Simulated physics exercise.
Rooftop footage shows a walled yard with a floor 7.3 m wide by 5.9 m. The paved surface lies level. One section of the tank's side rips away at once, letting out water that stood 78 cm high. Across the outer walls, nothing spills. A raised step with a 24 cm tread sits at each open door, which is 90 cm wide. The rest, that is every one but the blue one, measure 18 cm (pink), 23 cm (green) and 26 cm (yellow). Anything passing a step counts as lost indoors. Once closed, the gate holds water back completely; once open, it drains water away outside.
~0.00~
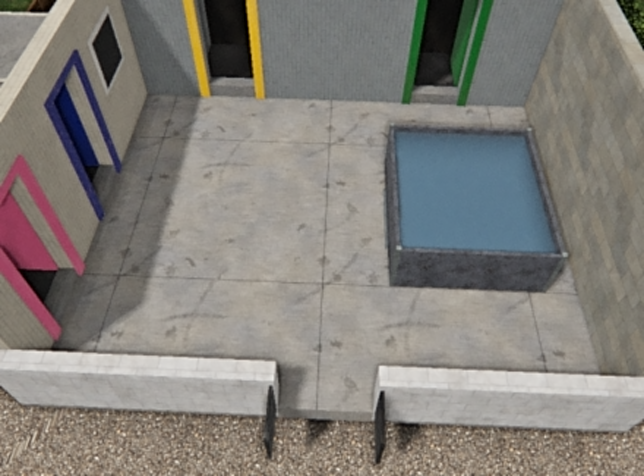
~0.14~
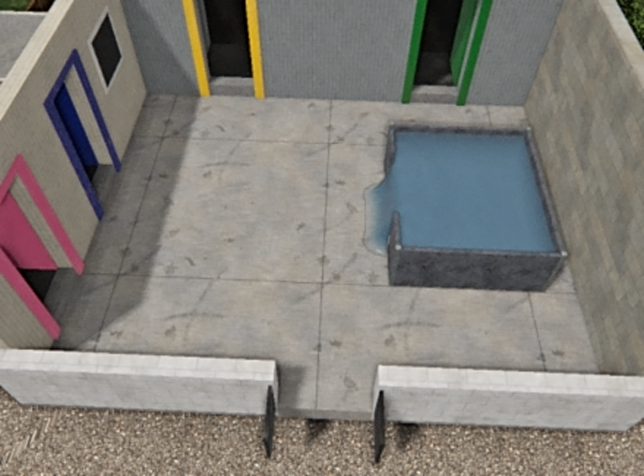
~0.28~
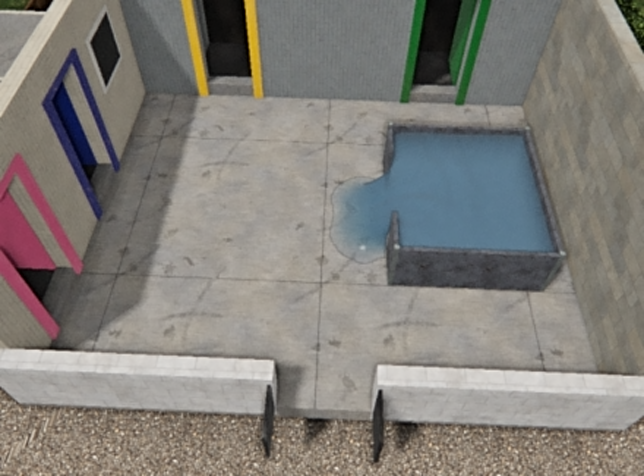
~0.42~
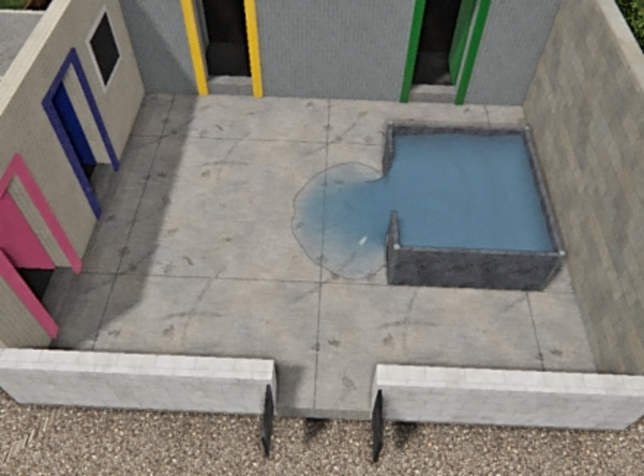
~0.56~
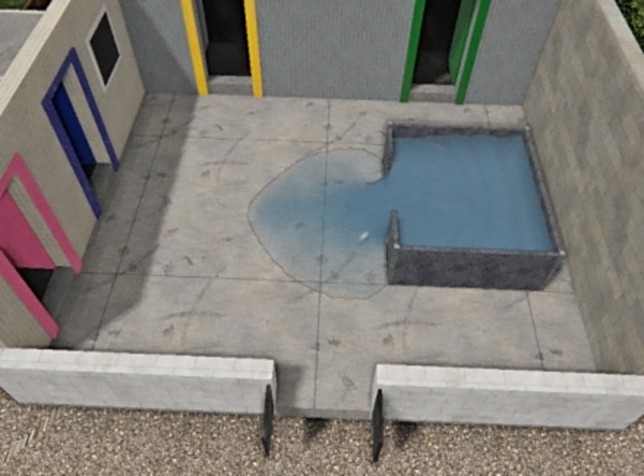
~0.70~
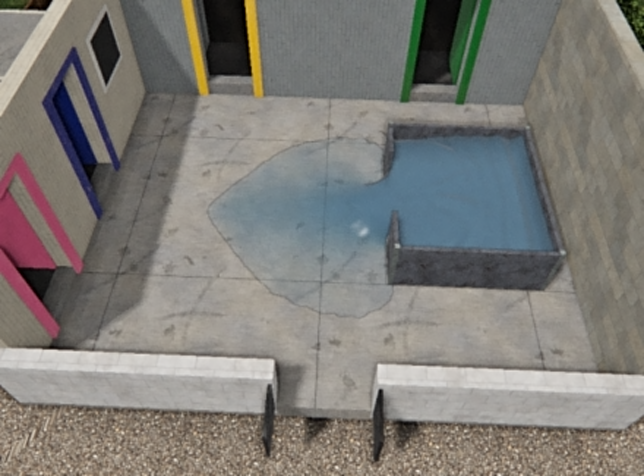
In a walled yard with pink, blue, yellow and green doorways, a raised grey tank stands full of still blue water at the right. A gap opens in its left side and water pours onto the pale floor, spreading leftward in a widening, thinning sheet that reaches past the middle of the yard.
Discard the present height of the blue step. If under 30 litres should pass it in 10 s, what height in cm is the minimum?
The minimum is around 22 cm.
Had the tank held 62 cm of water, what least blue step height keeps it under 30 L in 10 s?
Step height: Approx. 17 cm.
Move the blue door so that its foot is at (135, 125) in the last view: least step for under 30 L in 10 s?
Something near 19 cm.
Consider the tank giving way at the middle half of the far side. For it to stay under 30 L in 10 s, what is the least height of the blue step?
That way, roughly 7.0 cm.
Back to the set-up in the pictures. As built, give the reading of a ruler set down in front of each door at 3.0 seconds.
Centimetres: Pink = 26, green = 0, blue = 26, yellow = 12.
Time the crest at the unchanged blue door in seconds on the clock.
Around 2.6 seconds.
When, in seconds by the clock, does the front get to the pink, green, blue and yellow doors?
Pink 1.6 seconds, green 5.5 seconds, blue 1.1 seconds, yellow 1.8 seconds.
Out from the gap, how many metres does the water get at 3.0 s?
Close to 5.4 metres, I'd say.
After 1.4 s water covers 45 % of the floor, deepest (46 cm) near (382, 219); 26 cm at the blue door, 0 litres in over its 21 cm step.
After 3.0 s water covers 60 % of the floor, deepest (36 cm) near (39, 377); 26 cm at the blue door, 32 litres in over its 21 cm step.
After 10.0 s water covers 95 % of the floor, deepest (17 cm) near (530, 148); 13 cm at the blue door, 44 litres in over its 21 cm step.
At the blue door as built, the water arrived by 1.2 s and peaked near 30 cm at 2.6 s.
With a step of 20.5 cm, 50 litres would have come in within the 10 s; with 24 cm, 18 litres. So under 30 litres takes about 22 cm.
